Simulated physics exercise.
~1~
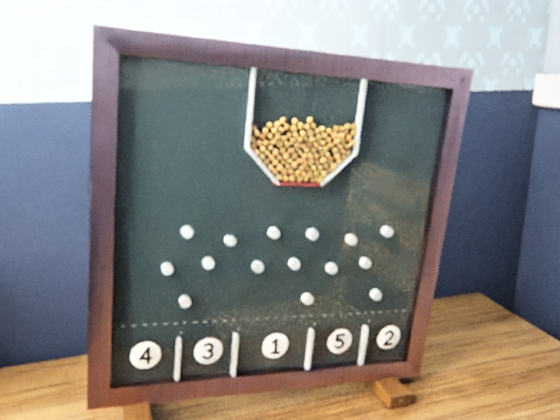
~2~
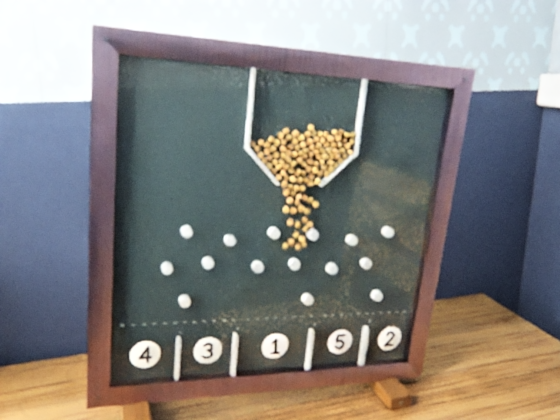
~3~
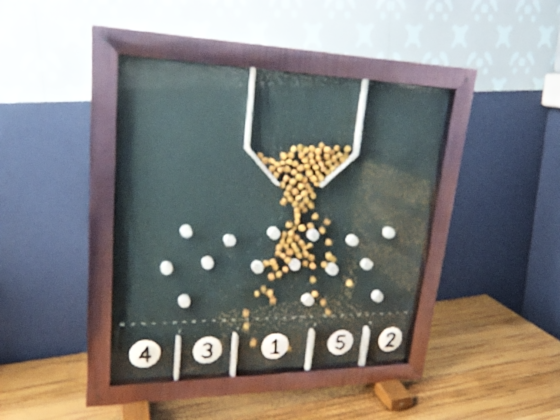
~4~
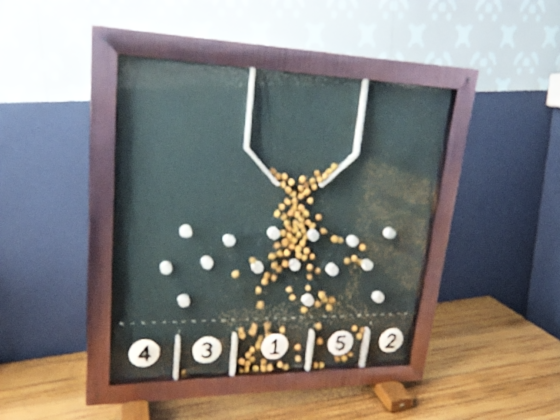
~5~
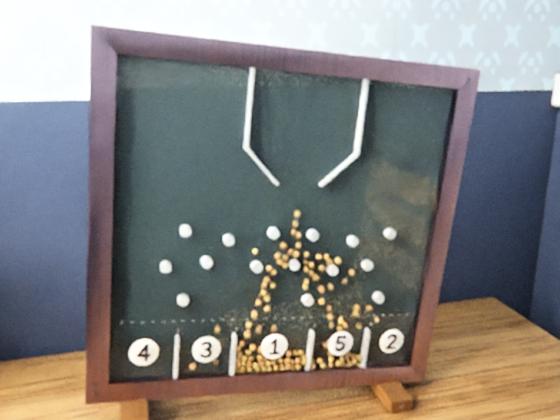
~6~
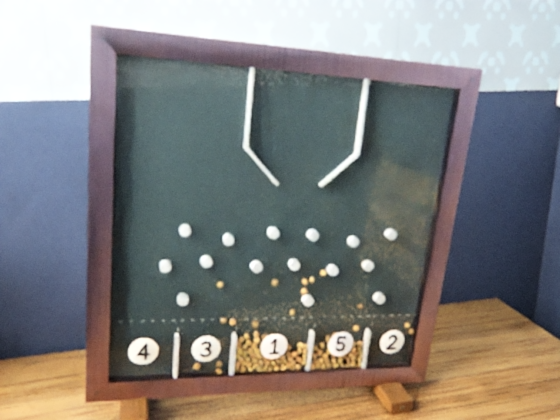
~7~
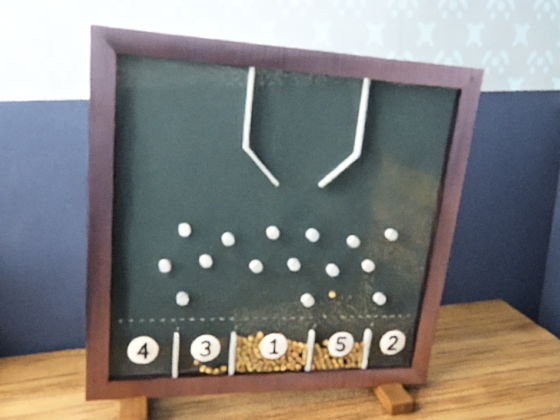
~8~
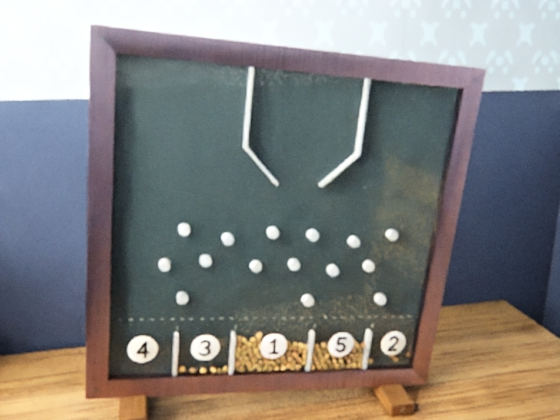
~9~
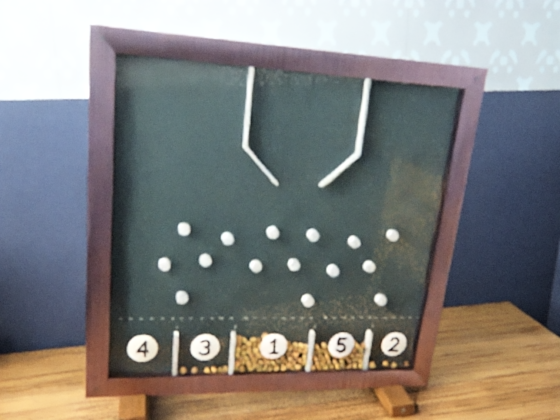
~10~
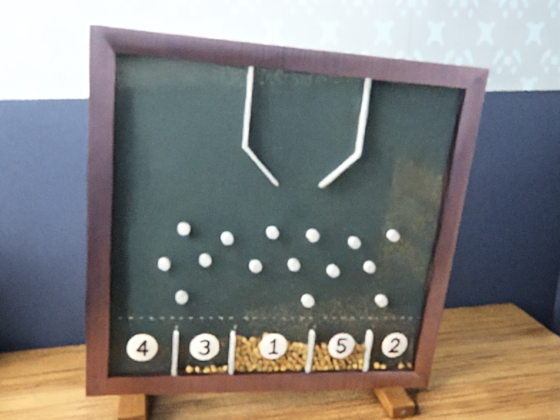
In the video, golden beads held in a white funnel inside a dark, wood-framed upright case pour down through rows of white pegs into numbered bins. They settle mostly in the middle bin and the one right of it, with a few in the bins beside those and the far-left bin empty.
